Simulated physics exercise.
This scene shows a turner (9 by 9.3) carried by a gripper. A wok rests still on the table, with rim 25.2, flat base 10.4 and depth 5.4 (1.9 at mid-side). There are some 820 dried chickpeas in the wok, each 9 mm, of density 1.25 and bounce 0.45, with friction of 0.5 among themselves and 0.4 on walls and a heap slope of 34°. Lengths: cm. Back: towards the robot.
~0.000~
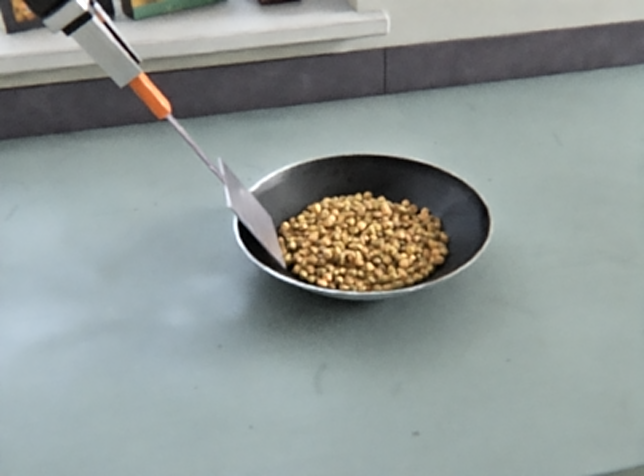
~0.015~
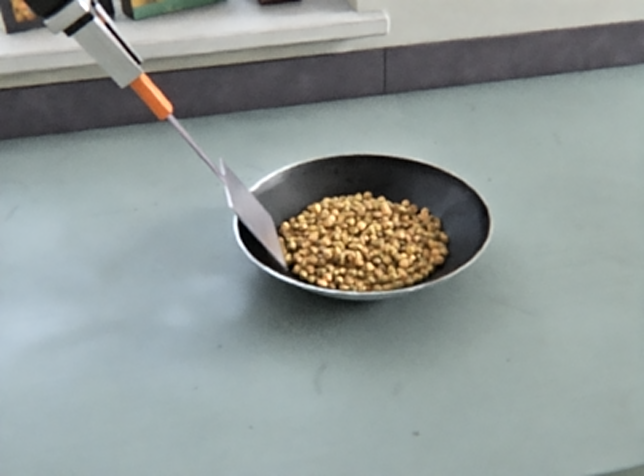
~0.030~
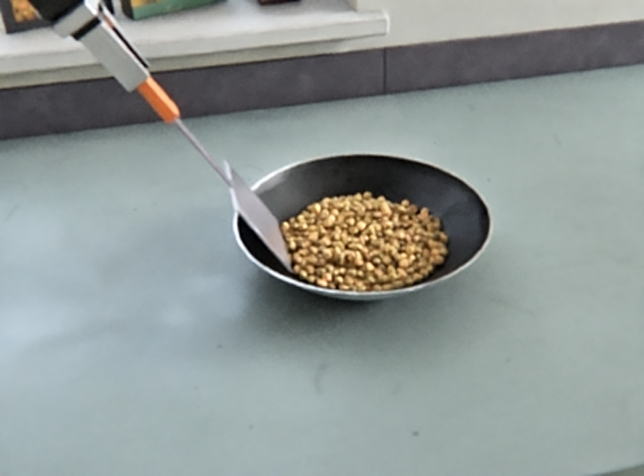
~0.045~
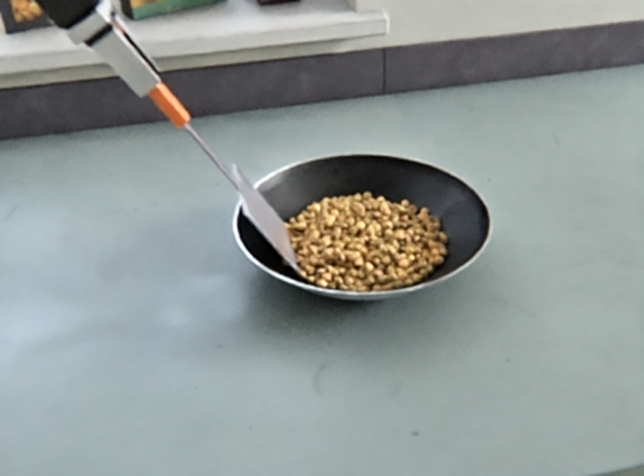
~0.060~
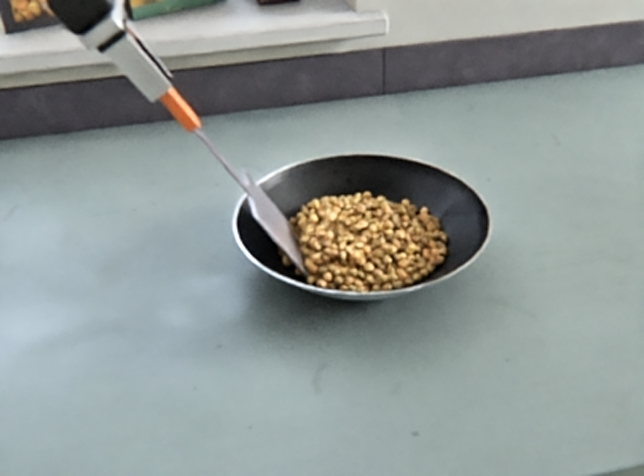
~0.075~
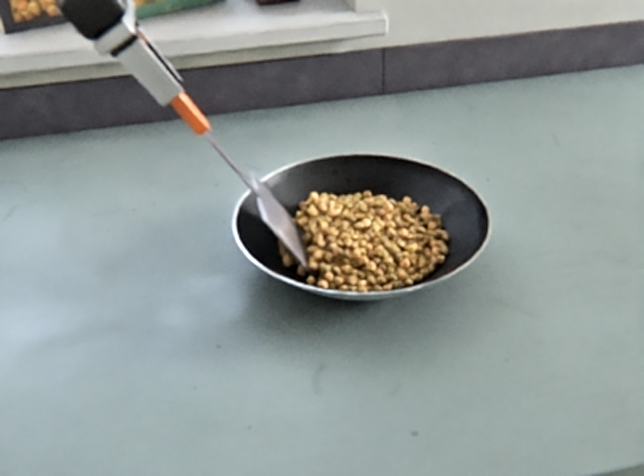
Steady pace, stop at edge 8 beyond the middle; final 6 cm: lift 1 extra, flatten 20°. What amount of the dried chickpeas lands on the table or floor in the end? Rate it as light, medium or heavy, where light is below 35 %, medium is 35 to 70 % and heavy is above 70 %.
Rating: Light.
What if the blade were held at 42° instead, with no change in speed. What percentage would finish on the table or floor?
It would come to roughly 15 percent.
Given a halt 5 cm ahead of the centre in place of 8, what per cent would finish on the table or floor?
I'd expect close to 0 per cent then.
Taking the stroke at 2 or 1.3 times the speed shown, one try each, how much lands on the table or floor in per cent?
Try one about 50 %, try two about 30 %.
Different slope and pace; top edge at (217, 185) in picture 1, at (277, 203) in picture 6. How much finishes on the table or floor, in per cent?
Around 45 per cent finishes there.
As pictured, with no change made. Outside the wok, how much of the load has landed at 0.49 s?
Around 20 %.
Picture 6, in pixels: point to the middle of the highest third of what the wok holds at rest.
Centre: Roughly (446, 207).
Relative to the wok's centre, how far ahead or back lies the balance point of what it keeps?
Ahead, by about 4.5 cm.
After 0.16 s, sloping 60°, highest piece 9 above the table; 820 in the wok.
After 0.25 s, sloping 52°, highest piece 7 above the table; 820 in the wok.
After 0.49 s, sloping 40°, highest piece 7 above the table; 630 in the wok, 175 on the table or floor, 15 on the blade or in flight.
After 1.54 s, sloping 40°, highest piece 7 above the table; 629 in the wok, 191 on the table or floor.
At rest, 629 in the wok, 191 on the table or floor. That is 23 % on the table or floor.
